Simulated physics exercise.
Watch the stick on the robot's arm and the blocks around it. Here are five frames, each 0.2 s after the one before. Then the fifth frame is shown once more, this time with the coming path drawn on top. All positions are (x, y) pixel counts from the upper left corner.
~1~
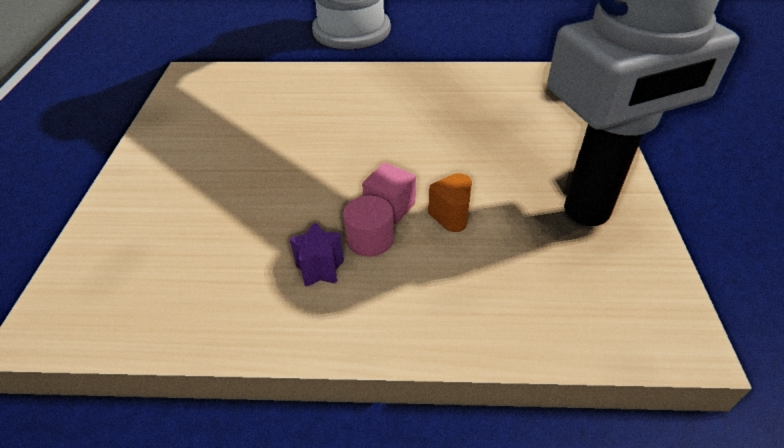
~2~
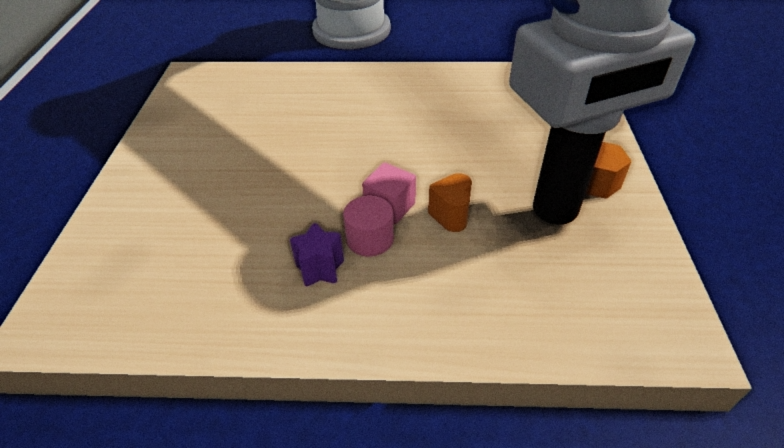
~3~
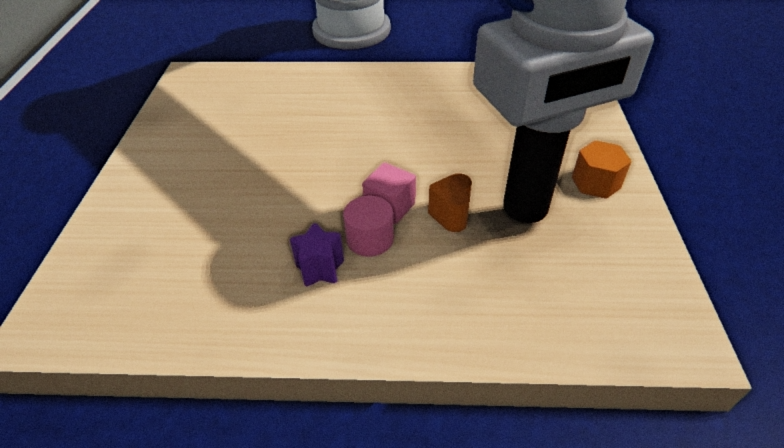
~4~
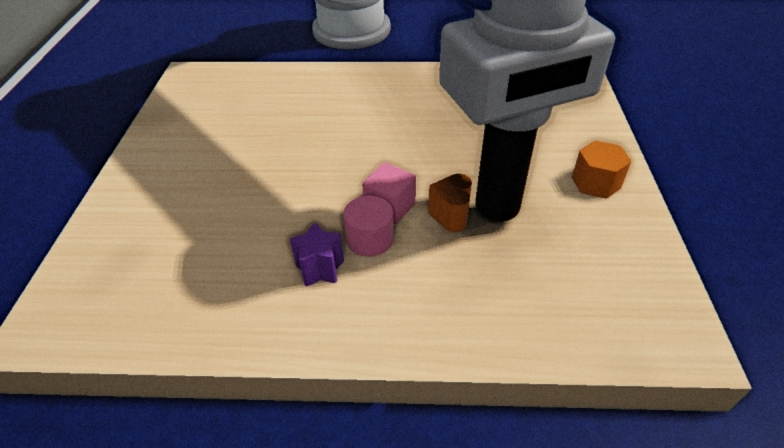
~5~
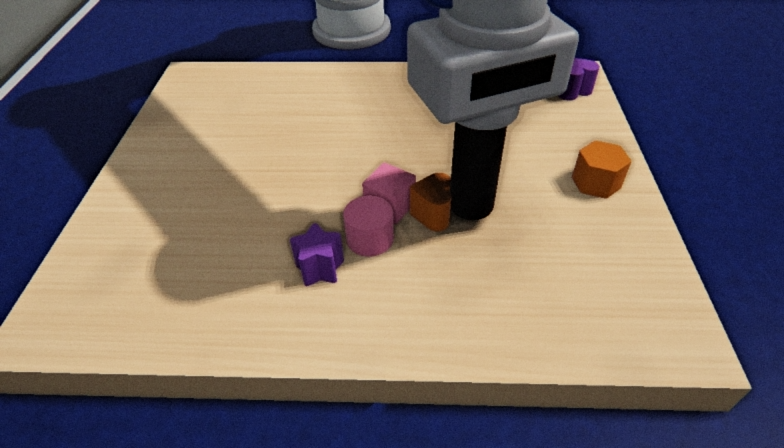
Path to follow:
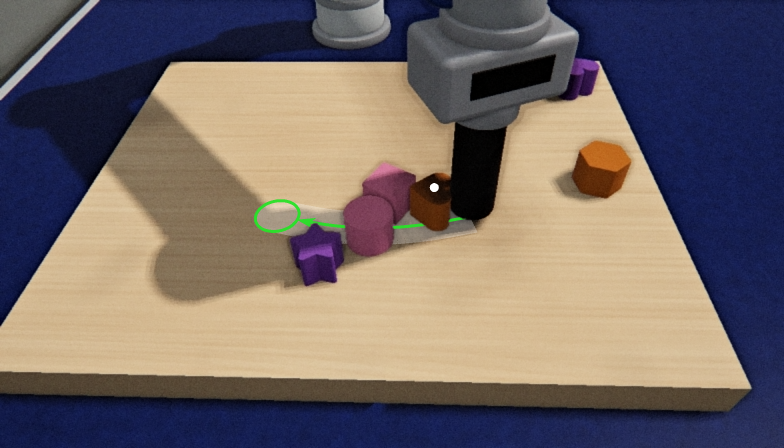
A robot arm's black stick slid left across the wooden board toward a small group of blocks, uncovering an orange block behind it, then nudged the nearer orange block slightly left beside the pink ones.
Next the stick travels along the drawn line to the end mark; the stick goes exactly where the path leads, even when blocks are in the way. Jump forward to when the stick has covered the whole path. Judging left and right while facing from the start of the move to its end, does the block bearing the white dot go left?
In short: No.
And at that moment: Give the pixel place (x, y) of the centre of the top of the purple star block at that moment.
Close to (297, 257).
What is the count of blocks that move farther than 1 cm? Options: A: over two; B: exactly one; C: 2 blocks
Answer: A.
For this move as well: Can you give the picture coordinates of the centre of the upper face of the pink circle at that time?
About (273, 226).
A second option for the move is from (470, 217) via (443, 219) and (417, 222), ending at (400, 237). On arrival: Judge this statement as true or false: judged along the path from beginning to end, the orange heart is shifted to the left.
False.
The drawn path runs from (470, 217) through (372, 228) to (277, 216); the dot is on the orange heart.
On the path given first. One third of the way, stick at (405, 216); purple star block at (311, 246); pink circle at (340, 219); pink square block at (353, 170), turned 30° clockwise; orange heart at (368, 192), turned 10° clockwise.
Two thirds of the way, stick at (338, 216); purple star block at (299, 256), turned 40° anticlockwise; pink circle at (296, 223); pink square block at (331, 158), turned 70° clockwise; orange heart at (310, 180), turned 50° clockwise.
At the end, stick at (275, 205); purple star block at (297, 257), turned 45° anticlockwise; pink circle at (273, 226); pink square block at (330, 157), turned 75° clockwise; orange heart at (272, 165), turned 75° clockwise.
